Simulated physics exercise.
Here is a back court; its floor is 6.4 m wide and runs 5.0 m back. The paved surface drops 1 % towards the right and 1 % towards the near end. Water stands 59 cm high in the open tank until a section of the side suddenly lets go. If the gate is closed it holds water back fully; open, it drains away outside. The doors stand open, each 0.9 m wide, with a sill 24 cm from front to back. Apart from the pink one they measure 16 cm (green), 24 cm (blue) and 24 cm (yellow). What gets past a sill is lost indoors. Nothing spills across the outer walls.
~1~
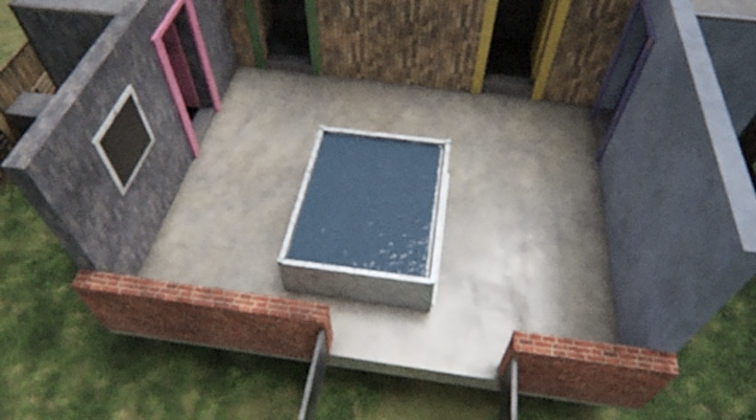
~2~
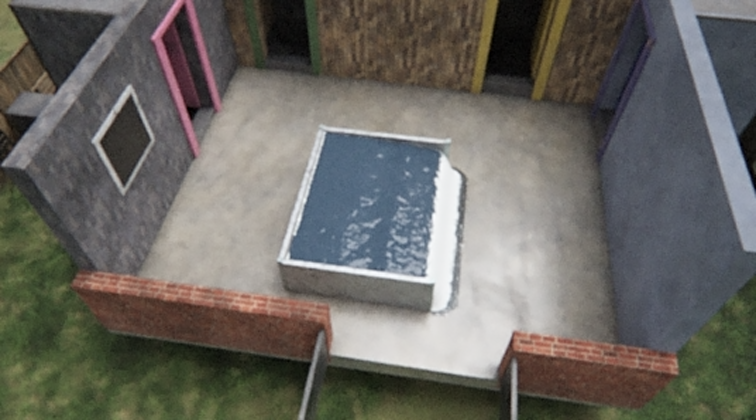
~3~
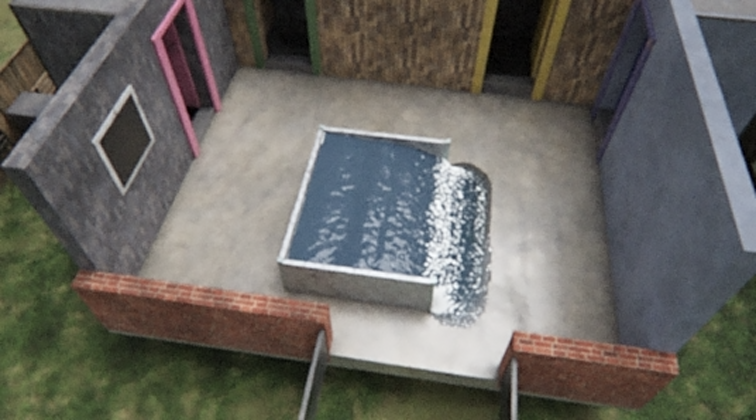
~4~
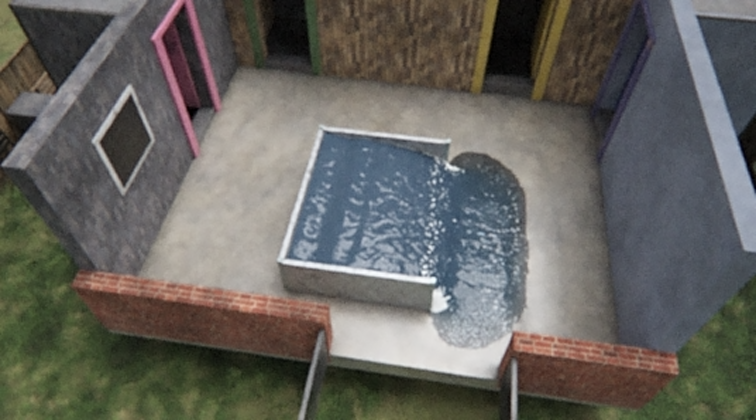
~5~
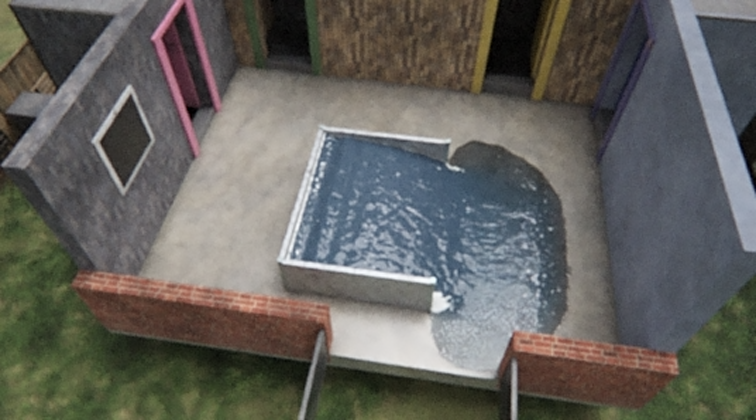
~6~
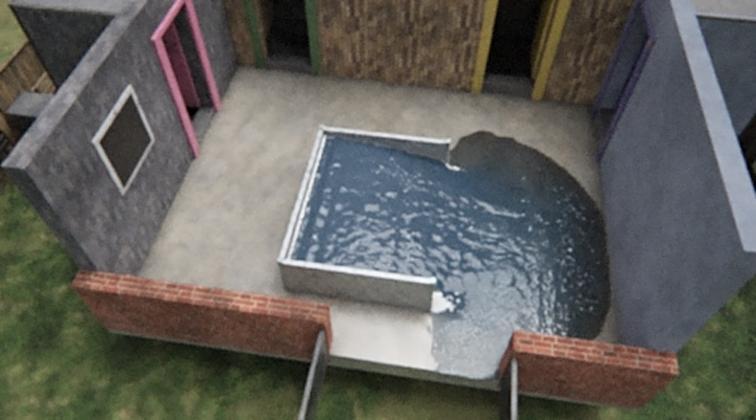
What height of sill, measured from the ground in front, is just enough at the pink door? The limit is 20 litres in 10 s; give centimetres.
About 7.5 cm.
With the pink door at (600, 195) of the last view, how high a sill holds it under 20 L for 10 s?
Roughly 26 cm.
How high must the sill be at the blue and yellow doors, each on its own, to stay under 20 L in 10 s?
About 18 cm at blue and 12.5 cm at yellow.
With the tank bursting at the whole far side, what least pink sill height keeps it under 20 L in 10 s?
Then roughly 8.5 cm.
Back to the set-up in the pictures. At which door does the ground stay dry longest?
The pink one.
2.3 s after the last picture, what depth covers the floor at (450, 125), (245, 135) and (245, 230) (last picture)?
In that order: 0, 0 and 0 cm.
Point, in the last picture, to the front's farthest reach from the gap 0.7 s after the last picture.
Around (580, 129).
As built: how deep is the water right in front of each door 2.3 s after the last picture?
In cm: Green 0, pink 0, blue 20, yellow 14.
Then, 0.7 s after the last picture water covers 35 % of the floor, deepest (42 cm) near (617, 379); it has not reached the pink door.
Then, 2.3 s after the last picture water covers 40 % of the floor, deepest (32 cm) near (588, 109); it has not reached the pink door.
Then, 9.3 s after the last picture water covers 95 % of the floor, deepest (13 cm) near (572, 372); 6 cm at the pink door, 1 litre in over its 13 cm sill.
At the pink door as built, the water peaked near 15 cm, 5.7 s after the last picture.
With a sill of 6 cm, 34 litres would have come in within the 10 s; with 9.5 cm, 8 litres. So under 20 litres takes about 7.5 cm.
